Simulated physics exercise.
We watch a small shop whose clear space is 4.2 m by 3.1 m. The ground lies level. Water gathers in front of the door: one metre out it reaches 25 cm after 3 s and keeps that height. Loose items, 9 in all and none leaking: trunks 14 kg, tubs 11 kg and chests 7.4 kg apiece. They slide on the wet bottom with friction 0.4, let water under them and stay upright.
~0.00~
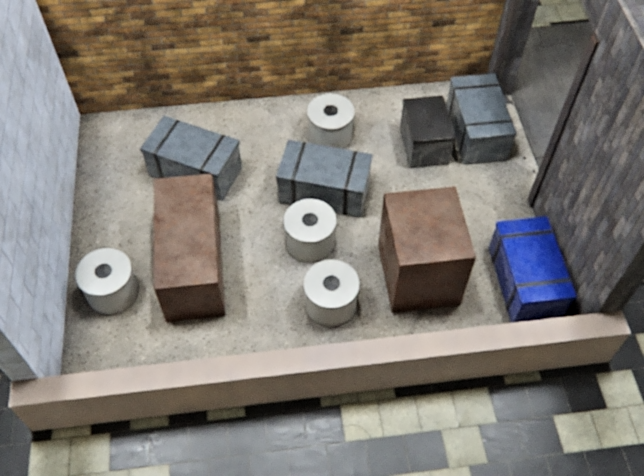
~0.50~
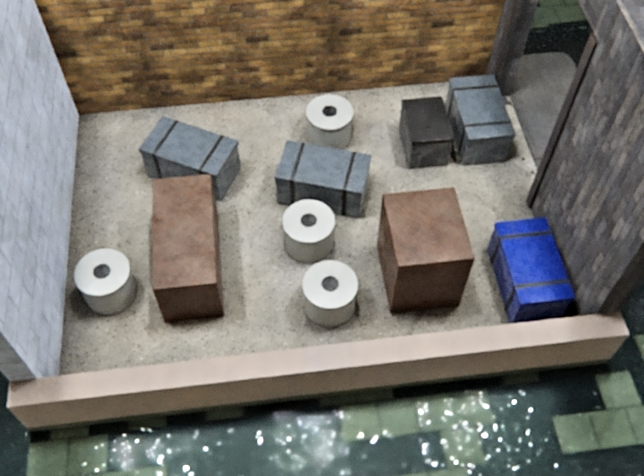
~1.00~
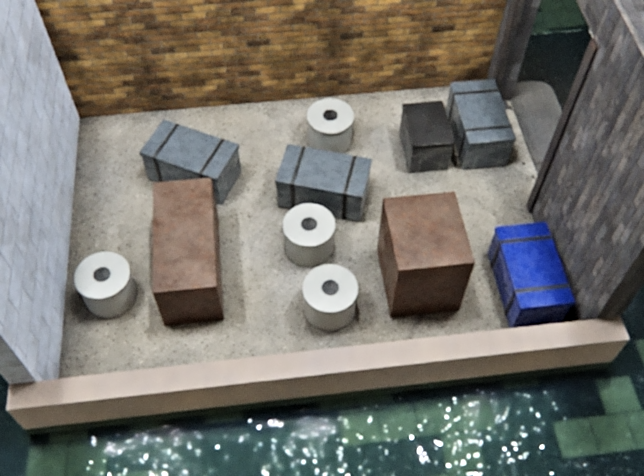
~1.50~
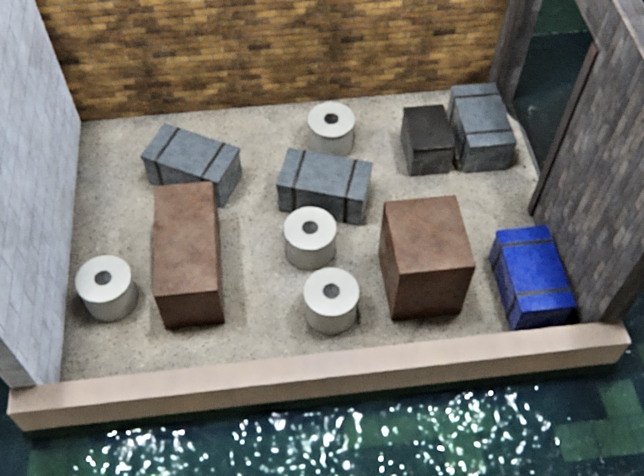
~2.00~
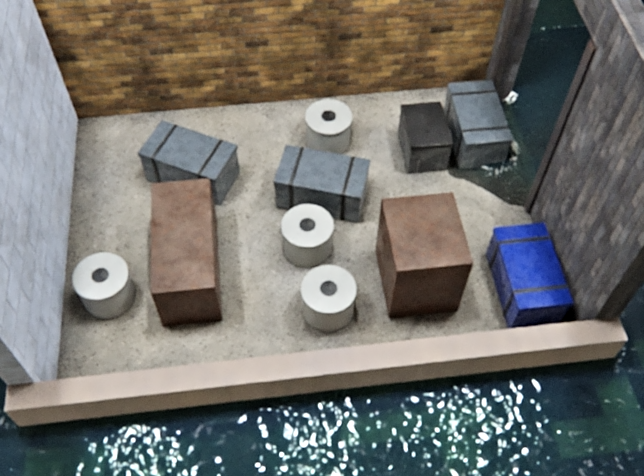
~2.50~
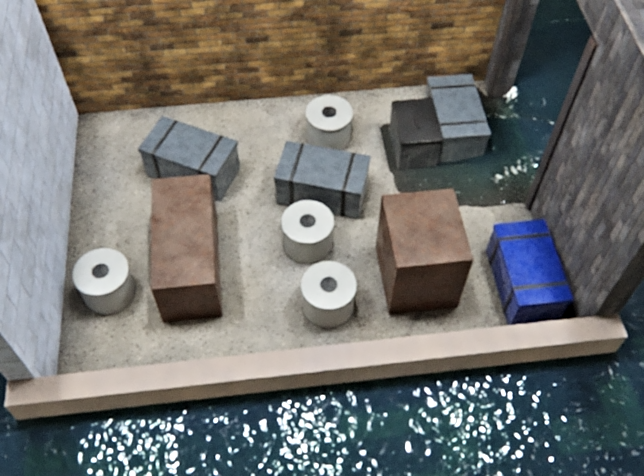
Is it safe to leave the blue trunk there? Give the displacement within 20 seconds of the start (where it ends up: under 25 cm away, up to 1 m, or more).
Blue trunk travels far.
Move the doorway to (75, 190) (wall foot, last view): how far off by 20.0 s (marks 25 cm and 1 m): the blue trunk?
In that case the blue trunk moves a short way.
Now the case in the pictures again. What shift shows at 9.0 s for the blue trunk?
About 30 cm.
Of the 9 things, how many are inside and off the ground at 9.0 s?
I count 9.
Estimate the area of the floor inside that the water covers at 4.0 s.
Roughly 5.5 m2.
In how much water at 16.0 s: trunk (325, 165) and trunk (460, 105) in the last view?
About 26 and 27 cm.
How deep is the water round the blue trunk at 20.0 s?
Roughly 25 cm.
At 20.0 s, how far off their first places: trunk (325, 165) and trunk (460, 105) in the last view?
In that order: 200 cm, 200 cm.
After 4.0 s the blue trunk is near (532, 261), 0.0 m from its start, aground; 2 afloat.
After 9.0 s the blue trunk is near (526, 231), 0.3 m from its start, afloat; 9 afloat.
After 16.0 s the blue trunk is near (376, 144), 1.7 m from its start, afloat; 9 afloat.
After 20.0 s the blue trunk is near (262, 116), 2.7 m from its start, afloat; 9 afloat.
